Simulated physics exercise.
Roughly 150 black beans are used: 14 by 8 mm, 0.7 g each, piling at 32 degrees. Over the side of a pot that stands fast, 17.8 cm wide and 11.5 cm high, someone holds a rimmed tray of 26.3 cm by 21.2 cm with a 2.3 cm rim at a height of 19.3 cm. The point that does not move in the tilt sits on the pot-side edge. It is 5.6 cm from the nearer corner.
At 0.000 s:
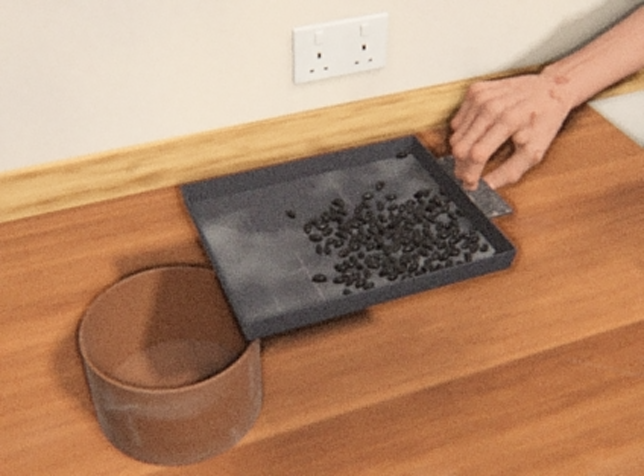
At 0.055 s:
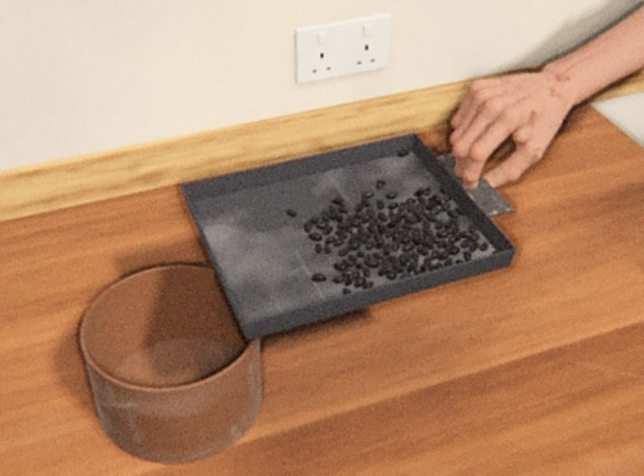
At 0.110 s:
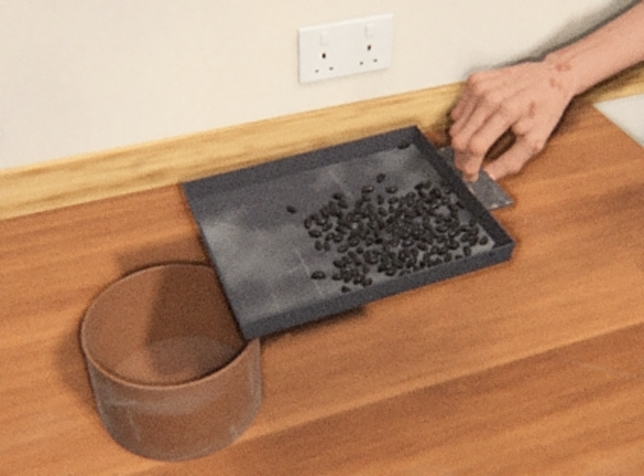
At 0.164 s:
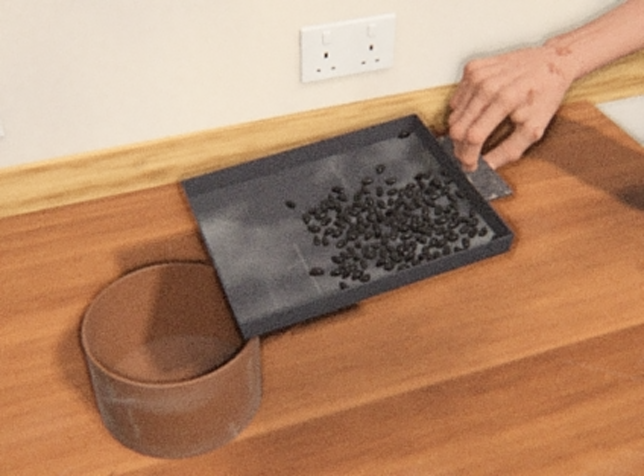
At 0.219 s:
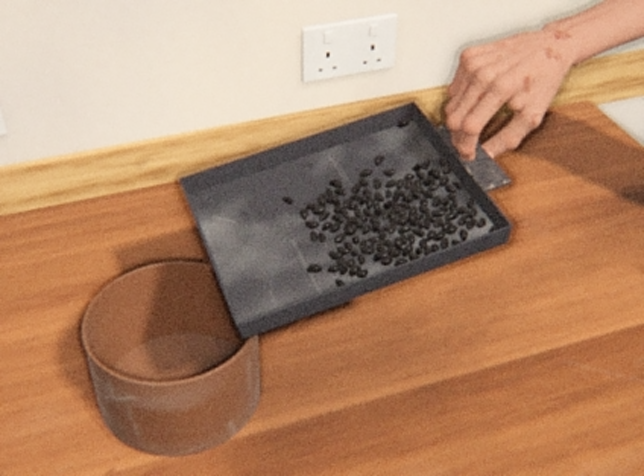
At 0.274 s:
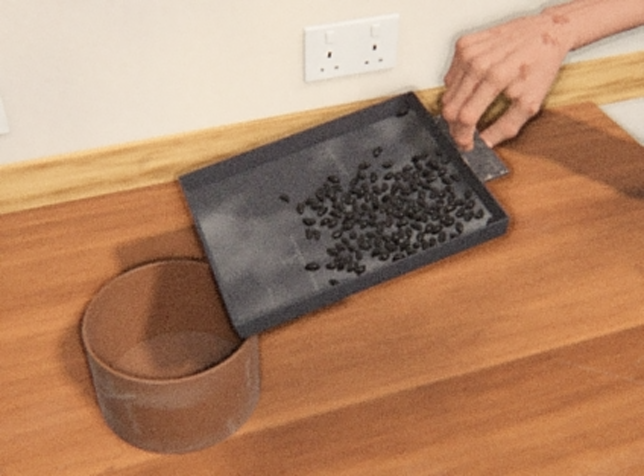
A hand at the upper right grips the small grey handle of a dark rimmed tray above a brown wooden counter, seen from above at an angle. Black beans lie scattered toward the tray's right side, a brown round pot stands below its left end, and a white double socket is on the pale wall behind. The hand slowly raises the tray's right end, tilting it slightly toward the pot, while the view shifts very slightly.
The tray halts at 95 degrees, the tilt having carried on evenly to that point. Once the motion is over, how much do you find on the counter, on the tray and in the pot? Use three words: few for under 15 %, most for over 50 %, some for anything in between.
Counter: Most; tray: Few; pot: Some.
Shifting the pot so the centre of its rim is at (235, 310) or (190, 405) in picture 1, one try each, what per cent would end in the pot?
Spot one: Some 5 per cent; spot two: Some 95 per cent.
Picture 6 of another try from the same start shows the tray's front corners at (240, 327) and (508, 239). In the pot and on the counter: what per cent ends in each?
Split: Pot = 0, counter = 100.
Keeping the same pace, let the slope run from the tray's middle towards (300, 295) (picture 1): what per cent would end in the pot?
Near 0 percent, give or take.
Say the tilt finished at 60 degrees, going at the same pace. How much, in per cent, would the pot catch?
Estimate: Roughly 5 percent.
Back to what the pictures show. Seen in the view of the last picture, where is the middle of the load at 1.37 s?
Estimated centre of load: Around (226, 292).
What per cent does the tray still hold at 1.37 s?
Roughly 85 percent of the load, I'd say.
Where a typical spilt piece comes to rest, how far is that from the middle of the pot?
Roughly 18 centimetres.
After 0.93 s, tilt 51 degrees; the tray holds 100 %, the pot 0 %.
After 1.37 s, tilt 77 degrees; the tray holds 85 %, the pot 5 %.
After 1.89 s, tilt 95 degrees; the tray holds 15 %, the pot 20 %.
In the end, at 3.2 s, counter 75 %, tray 5 %, pot 20 %.
